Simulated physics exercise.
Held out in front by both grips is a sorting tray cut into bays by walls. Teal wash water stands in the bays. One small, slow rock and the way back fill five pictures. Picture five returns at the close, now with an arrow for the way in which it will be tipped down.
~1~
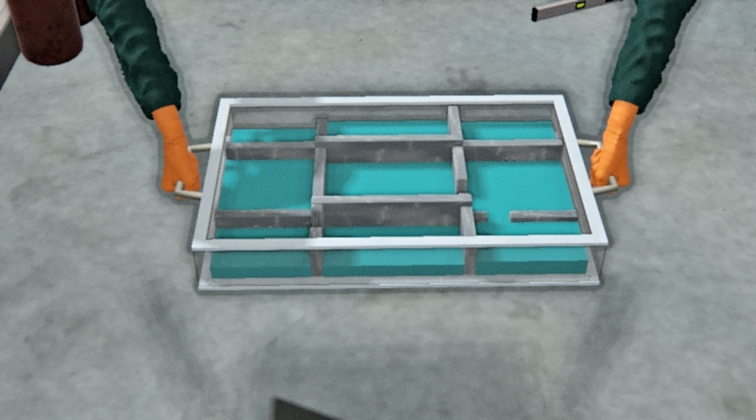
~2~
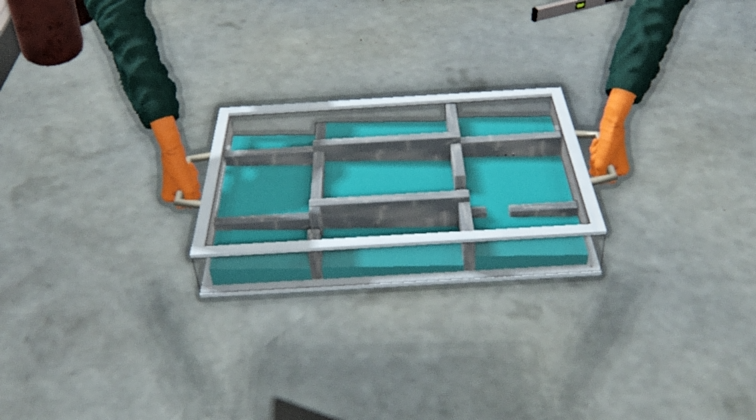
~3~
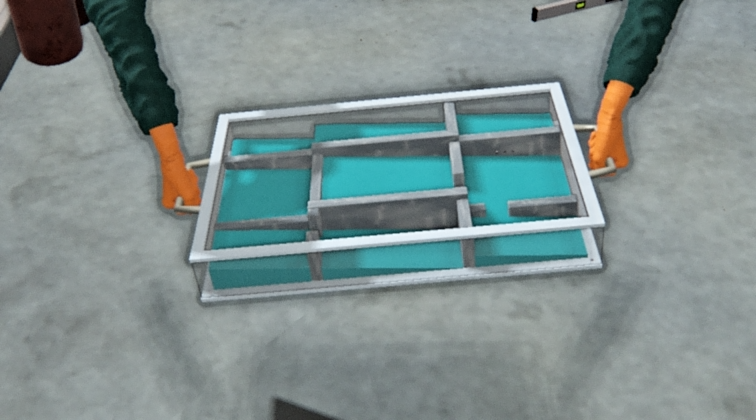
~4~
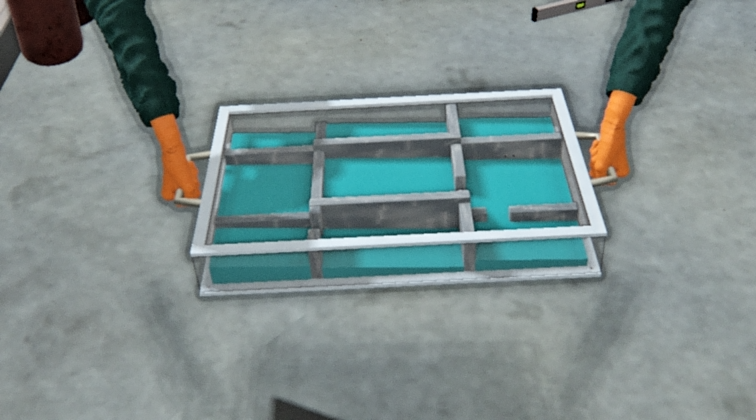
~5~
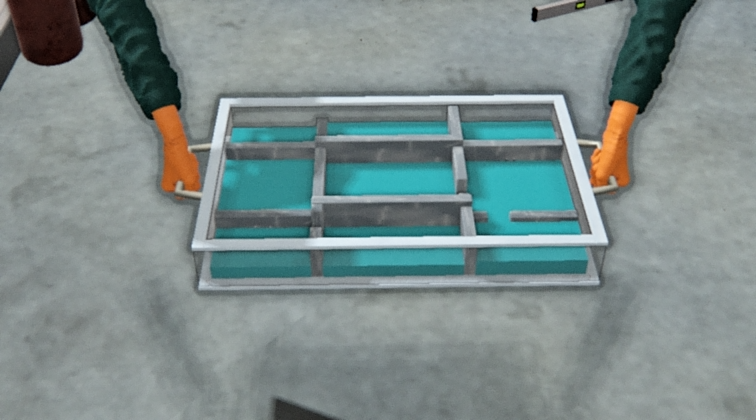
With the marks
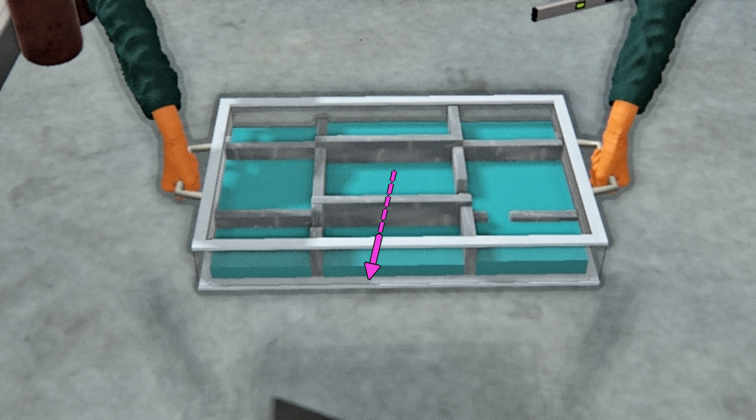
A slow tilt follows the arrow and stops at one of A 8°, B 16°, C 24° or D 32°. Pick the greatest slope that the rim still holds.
B is the one.
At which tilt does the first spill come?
Tilt C.
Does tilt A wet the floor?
No.
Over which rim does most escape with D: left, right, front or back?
Over the front one.
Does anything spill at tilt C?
Yes, it does.
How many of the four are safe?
Two of the four.
The tray is level; deepest in the back middle bay, at (388, 137), shallowest in the front middle.
Tipped about 4° down to the left; no wall is crossed.
Tipped about 6° down to the left; liquid runs over the wall between the back left and back middle bays.
Tipped about 3° down to the left; no wall is crossed.
The tray is level; deepest in the back middle bay, at (388, 138), shallowest in the front middle.
The arrow ends at (370, 273).
For tilt A, nothing spills; the central bay holds the most.
For tilt B, nothing spills; the front right bay holds the most.
For tilt C, about 7 % goes over the rim.
For tilt D, about 32 % goes over the rim.
